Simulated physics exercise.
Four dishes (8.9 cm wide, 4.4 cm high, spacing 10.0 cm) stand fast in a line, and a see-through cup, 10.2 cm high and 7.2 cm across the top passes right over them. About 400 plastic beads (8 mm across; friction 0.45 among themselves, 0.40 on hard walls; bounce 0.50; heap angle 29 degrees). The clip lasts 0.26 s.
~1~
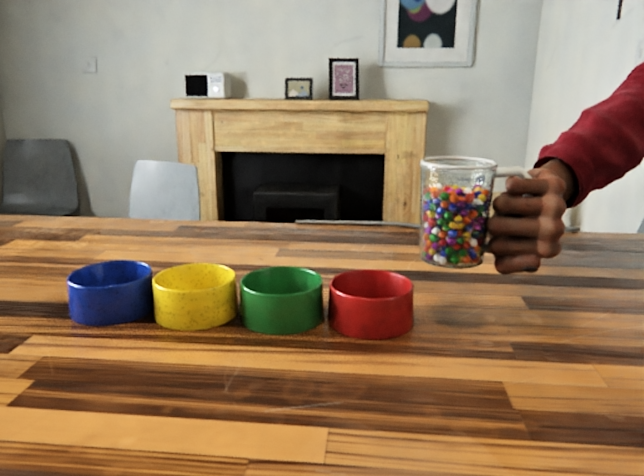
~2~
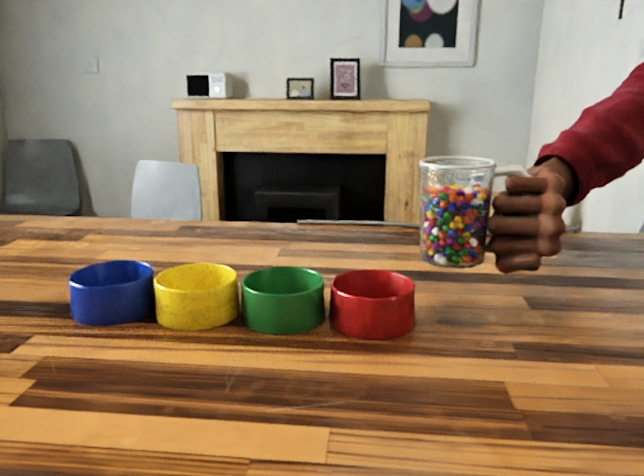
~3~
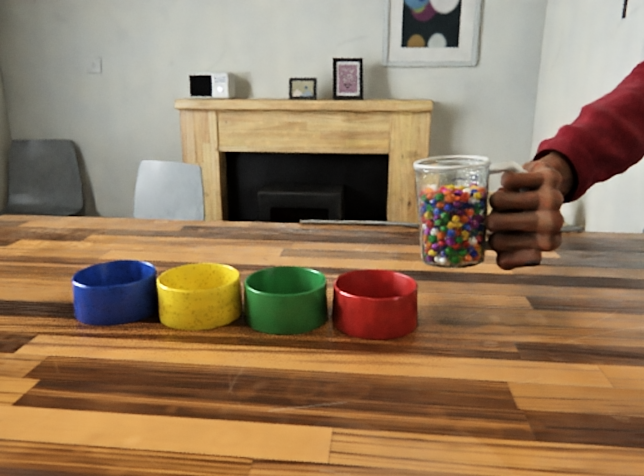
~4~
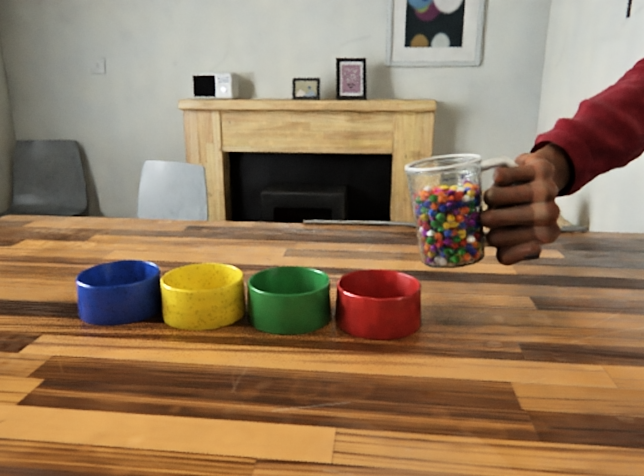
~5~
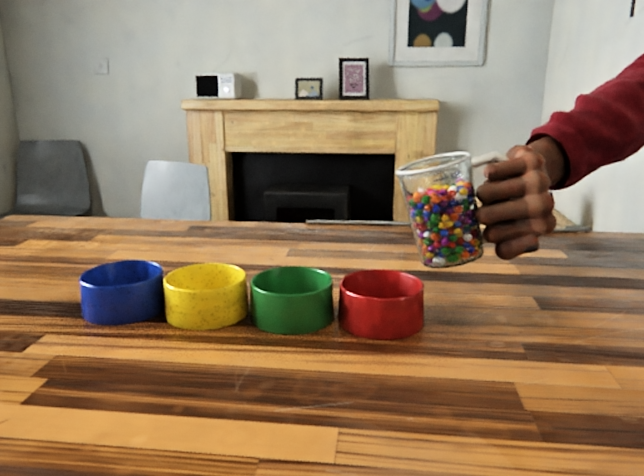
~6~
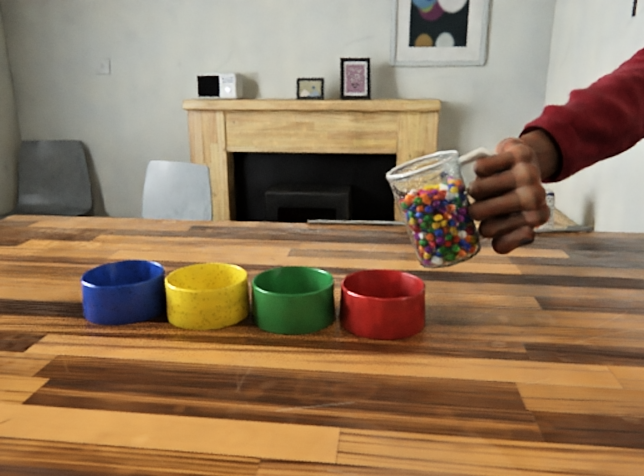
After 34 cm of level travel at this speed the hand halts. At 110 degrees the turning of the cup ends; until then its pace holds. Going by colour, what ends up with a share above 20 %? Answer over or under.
Red: Under, blue: Under, green: Under, yellow: Over, counter: Under.
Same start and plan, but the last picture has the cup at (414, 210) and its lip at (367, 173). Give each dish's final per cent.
Red 0; blue 70; green 0; yellow 0.
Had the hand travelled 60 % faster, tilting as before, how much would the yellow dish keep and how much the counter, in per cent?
Yellow 0; counter 20.
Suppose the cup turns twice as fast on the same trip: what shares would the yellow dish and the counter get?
In that case yellow 20; counter 10.
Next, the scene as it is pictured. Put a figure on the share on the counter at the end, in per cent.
Roughly 15 per cent.
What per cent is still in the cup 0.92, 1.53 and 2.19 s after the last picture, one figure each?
In turn: 85, 5, 0.
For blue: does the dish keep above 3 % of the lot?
Blue yes.
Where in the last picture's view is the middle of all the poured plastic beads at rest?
Near (199, 298).
Then, 0.92 s after the last picture, tilt 108 degrees; cup holds 85 %, green 5 %, yellow 5 %.
Then, 1.53 s after the last picture, tilt 110 degrees; cup holds 5 %, blue 5 %, green 5 %, yellow 70 %.
Then, 2.19 s after the last picture, tilt 110 degrees; cup holds 0 %, blue 15 %, green 5 %, yellow 70 %.
In the end, red 0 %, blue 15 %, green 5 %, yellow 70 %, counter 15 %.
